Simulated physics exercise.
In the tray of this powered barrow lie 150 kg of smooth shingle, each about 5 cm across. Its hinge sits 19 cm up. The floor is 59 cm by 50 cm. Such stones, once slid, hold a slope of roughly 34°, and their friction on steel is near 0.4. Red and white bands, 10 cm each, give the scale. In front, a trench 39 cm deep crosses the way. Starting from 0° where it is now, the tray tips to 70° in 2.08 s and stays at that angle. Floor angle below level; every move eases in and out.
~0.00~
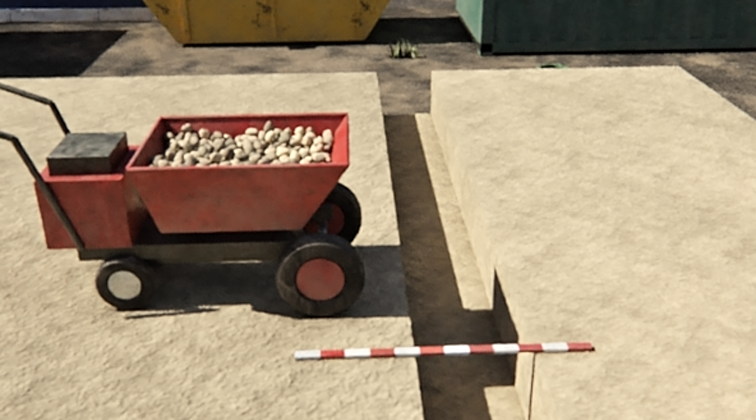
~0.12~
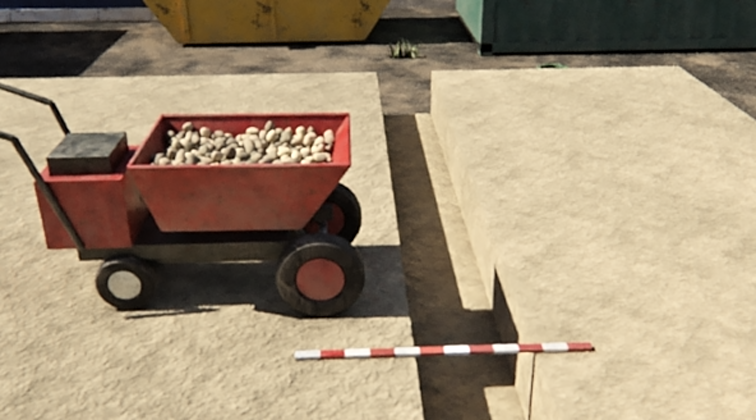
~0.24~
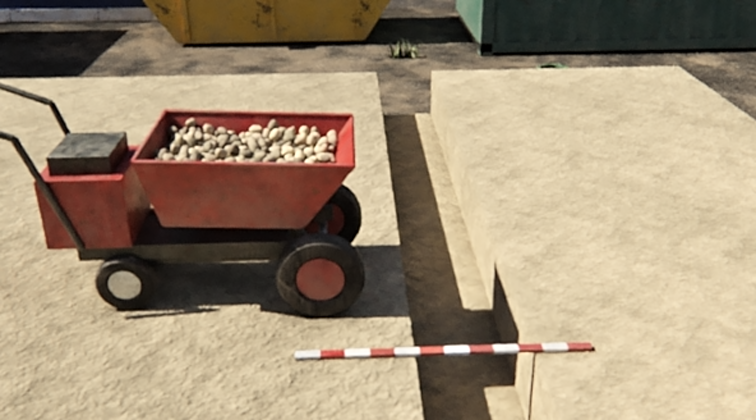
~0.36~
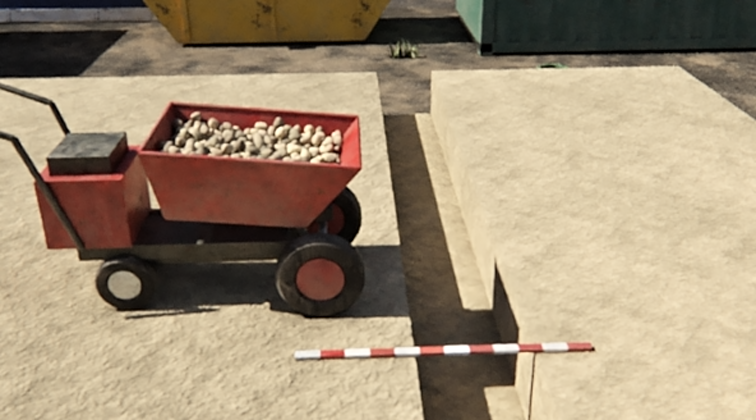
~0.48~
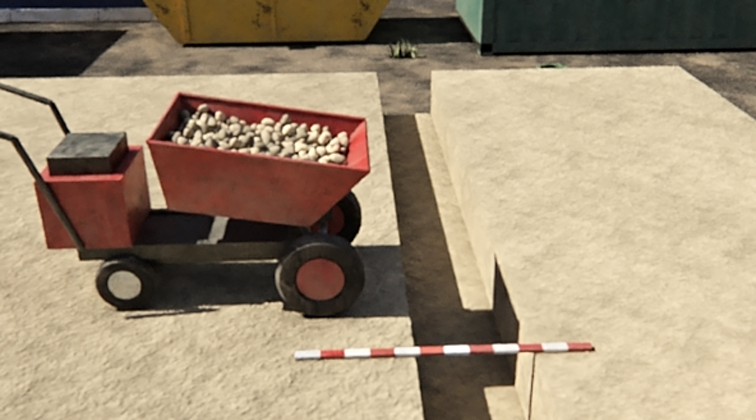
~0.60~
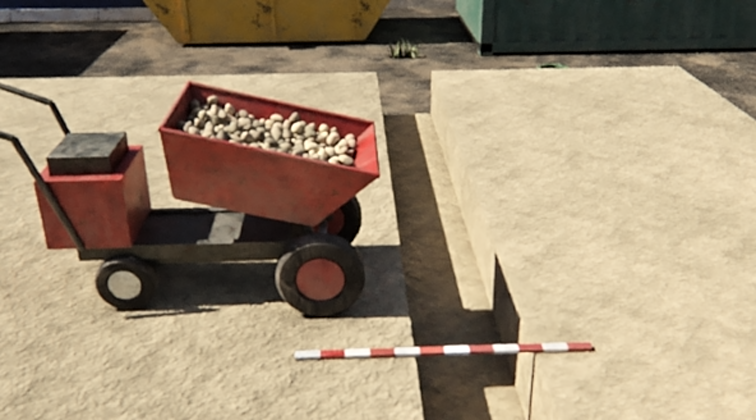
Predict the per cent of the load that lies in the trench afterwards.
92 per cent.
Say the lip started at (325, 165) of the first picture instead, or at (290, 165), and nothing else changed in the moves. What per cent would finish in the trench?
I'd expect some 100 per cent, then some 100.
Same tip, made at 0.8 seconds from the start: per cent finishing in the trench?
About 70 percent, I'd say.
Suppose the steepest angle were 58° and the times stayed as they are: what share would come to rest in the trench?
Roughly 65 percent.
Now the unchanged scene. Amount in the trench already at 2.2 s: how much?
Close to 50 per cent has got there by then.
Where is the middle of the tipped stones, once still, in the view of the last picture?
Centre estimate: Around (469, 332).
After 1.6 s the floor is at 59°; 99 % in the tray, 1 % in the trench; the foremost stones are at (448, 217).
After 2.2 s the floor is at 70°; 45 % in the tray, 49 % in the trench, 5 % past the trench; the foremost stones are at (576, 278).
After 2.5 s the floor is at 70°; 23 % in the tray, 70 % in the trench, 8 % past the trench; the foremost stones are at (630, 277).
After 4.5 s the floor is at 70°; 0 % in the tray, 92 % in the trench, 8 % past the trench; the foremost stones are at (646, 276).
